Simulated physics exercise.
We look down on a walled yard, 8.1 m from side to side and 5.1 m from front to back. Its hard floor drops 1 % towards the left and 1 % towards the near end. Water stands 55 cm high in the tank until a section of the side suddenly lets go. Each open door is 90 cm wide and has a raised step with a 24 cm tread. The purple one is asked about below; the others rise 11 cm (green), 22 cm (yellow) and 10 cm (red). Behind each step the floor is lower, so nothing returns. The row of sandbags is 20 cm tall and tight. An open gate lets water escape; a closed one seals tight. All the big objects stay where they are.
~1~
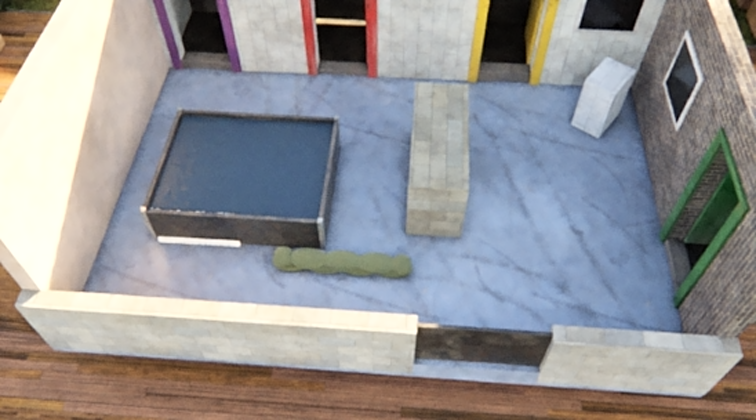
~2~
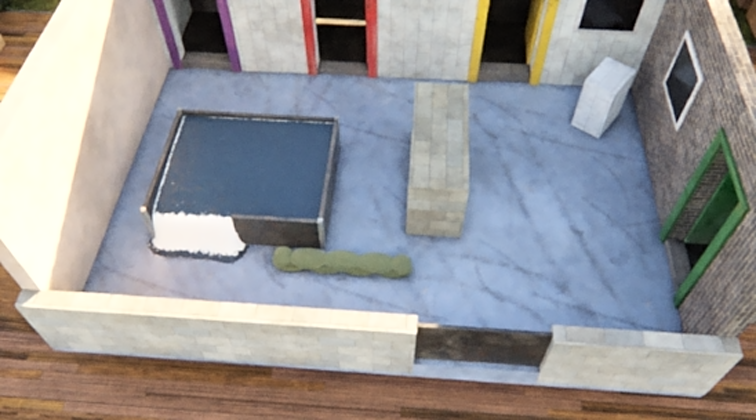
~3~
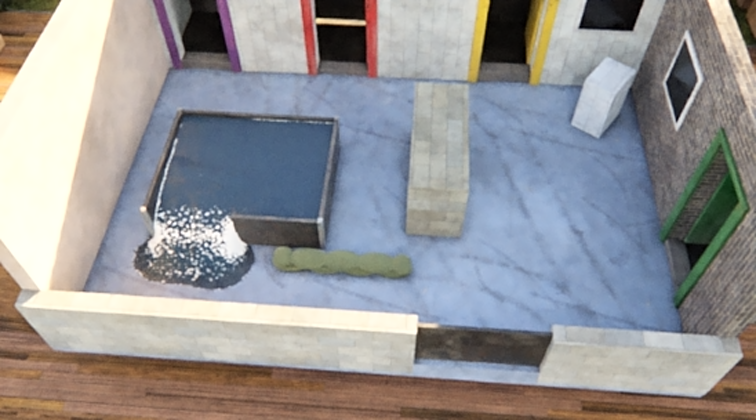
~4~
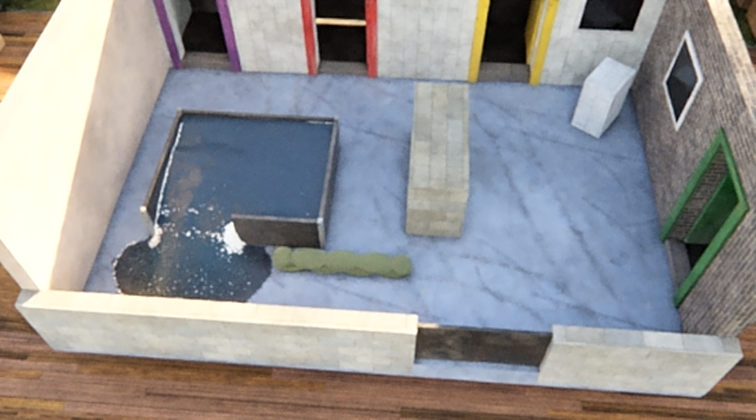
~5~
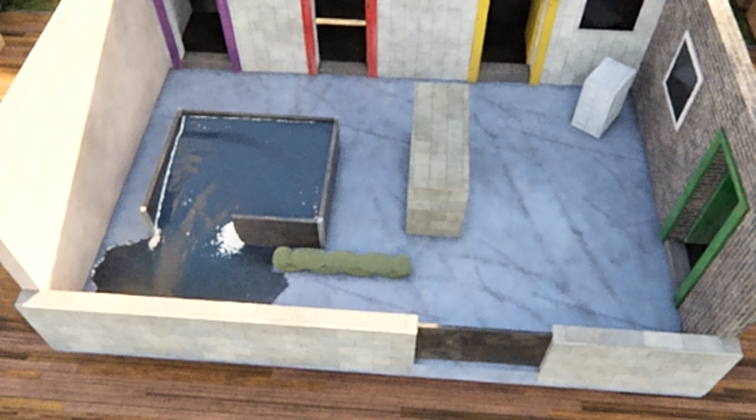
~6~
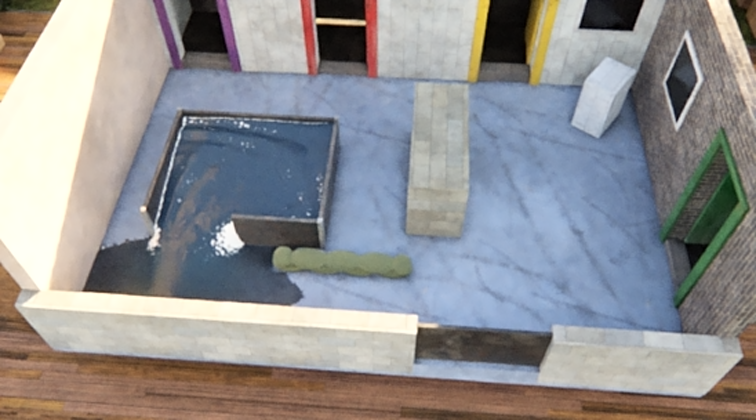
Water poured out through a gap in the front left of a dark tank, foamed white at first, then spread as a dark pool across the yard's floor to the front wall and a low hedge.
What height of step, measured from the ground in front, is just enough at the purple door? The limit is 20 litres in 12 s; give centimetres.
It would have to be roughly 17 cm high.
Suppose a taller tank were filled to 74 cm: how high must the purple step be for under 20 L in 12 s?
Some 25 cm.
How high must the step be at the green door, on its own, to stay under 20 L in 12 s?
About 8.0 cm at green.
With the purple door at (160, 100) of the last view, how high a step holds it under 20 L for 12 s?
Roughly 13.0 cm.
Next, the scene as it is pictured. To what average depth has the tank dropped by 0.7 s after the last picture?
About 39 cm.
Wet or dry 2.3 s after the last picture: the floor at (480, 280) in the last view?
It is flooded.
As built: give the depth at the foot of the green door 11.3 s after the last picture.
About 5.5 cm.
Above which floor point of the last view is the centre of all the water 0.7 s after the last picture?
Near (227, 223).
Then, 0.7 s after the last picture water covers 10 % of the floor, deepest (59 cm) near (84, 325); it has not reached the purple door.
Then, 2.3 s after the last picture water covers 35 % of the floor, deepest (34 cm) near (71, 324); it has not reached the purple door.
Then, 11.3 s after the last picture water covers 95 % of the floor, deepest (12 cm) near (520, 354); 7 cm at the purple door, 19 litres in over its 17 cm step.
At the purple door as built, the water peaked near 22 cm, 2.7 s after the last picture.
With a step of 15.5 cm, 29 litres would have come in within the 12 s; with 21.5 cm, 4 litres. So under 20 litres takes about 17 cm.
